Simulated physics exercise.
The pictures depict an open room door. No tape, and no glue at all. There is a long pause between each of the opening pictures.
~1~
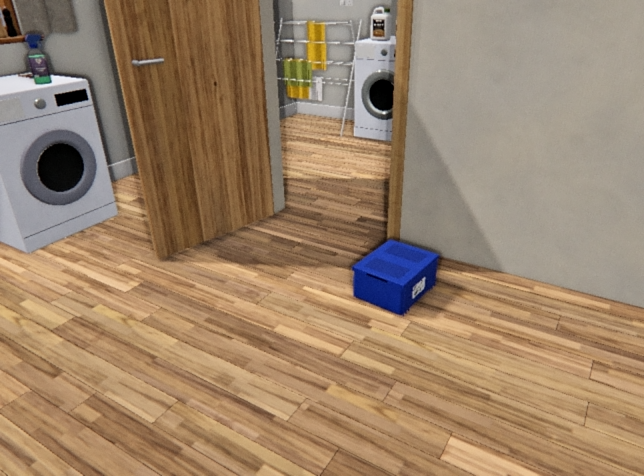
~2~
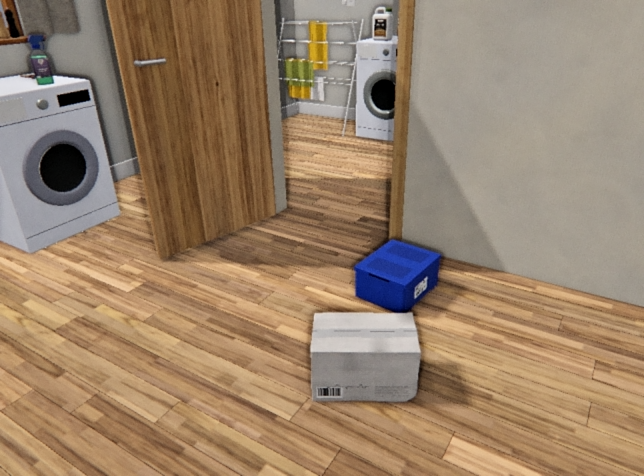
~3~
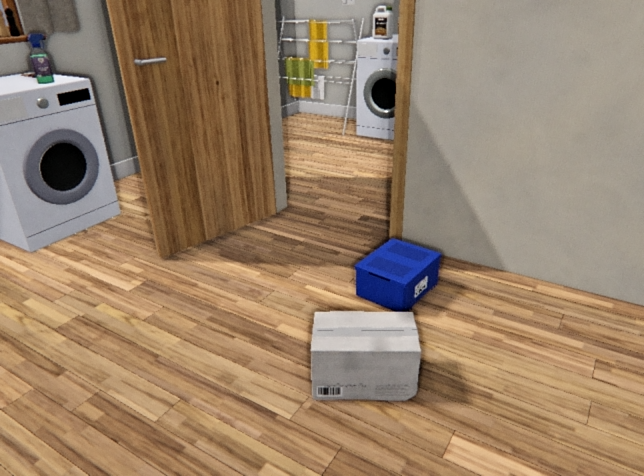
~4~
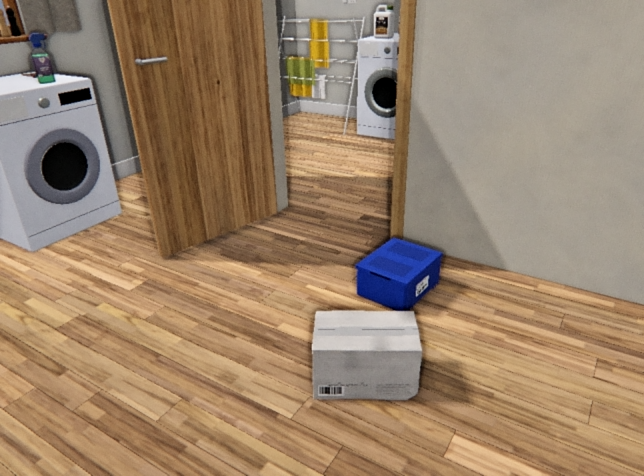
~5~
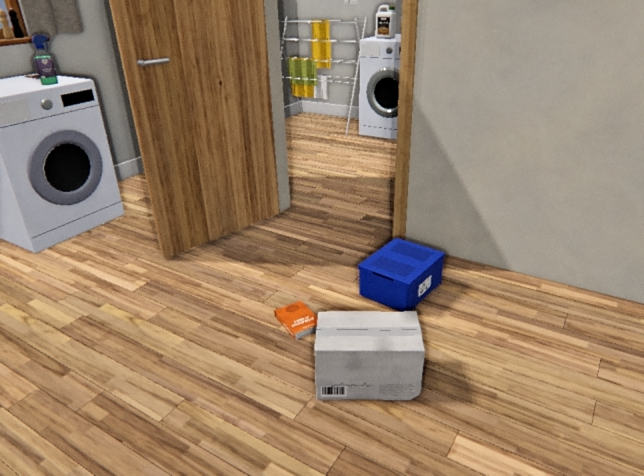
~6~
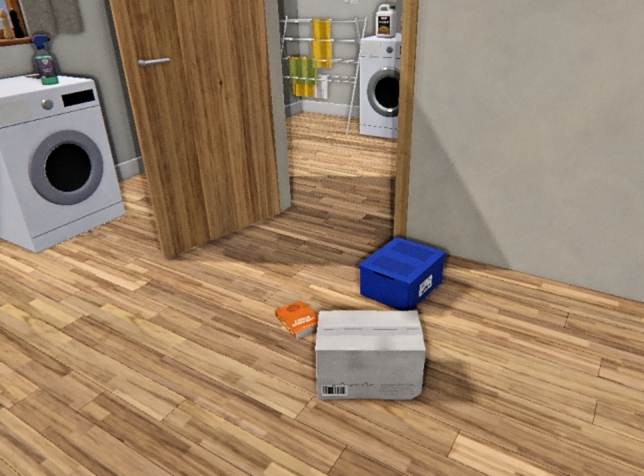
At first, a blue tote sits alone on the wooden floor beside a wide-open door, with washing machines and a drying rack in view. Then a white box appears in front of the tote, and later a small orange book appears just left of the box, while the door stays still.
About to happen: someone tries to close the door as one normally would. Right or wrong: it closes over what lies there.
Right.
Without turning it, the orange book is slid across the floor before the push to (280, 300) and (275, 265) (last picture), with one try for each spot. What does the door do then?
Well, on try one it completes its arc, and on try two it is halted early.
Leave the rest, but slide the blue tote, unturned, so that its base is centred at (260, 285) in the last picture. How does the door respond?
Well, after that the door swings fully home.
Then, 0.60 s after the last picture, open by 86°.
Then, 1.00 s after the last picture, open by 58°.
Then, 1.30 s after the last picture, open by 34°.
Then, 1.60 s after the last picture, open by 8°.
At rest, open by 0°; all 3 in place. Seen from the same camera at the end, orange book near (299, 319).
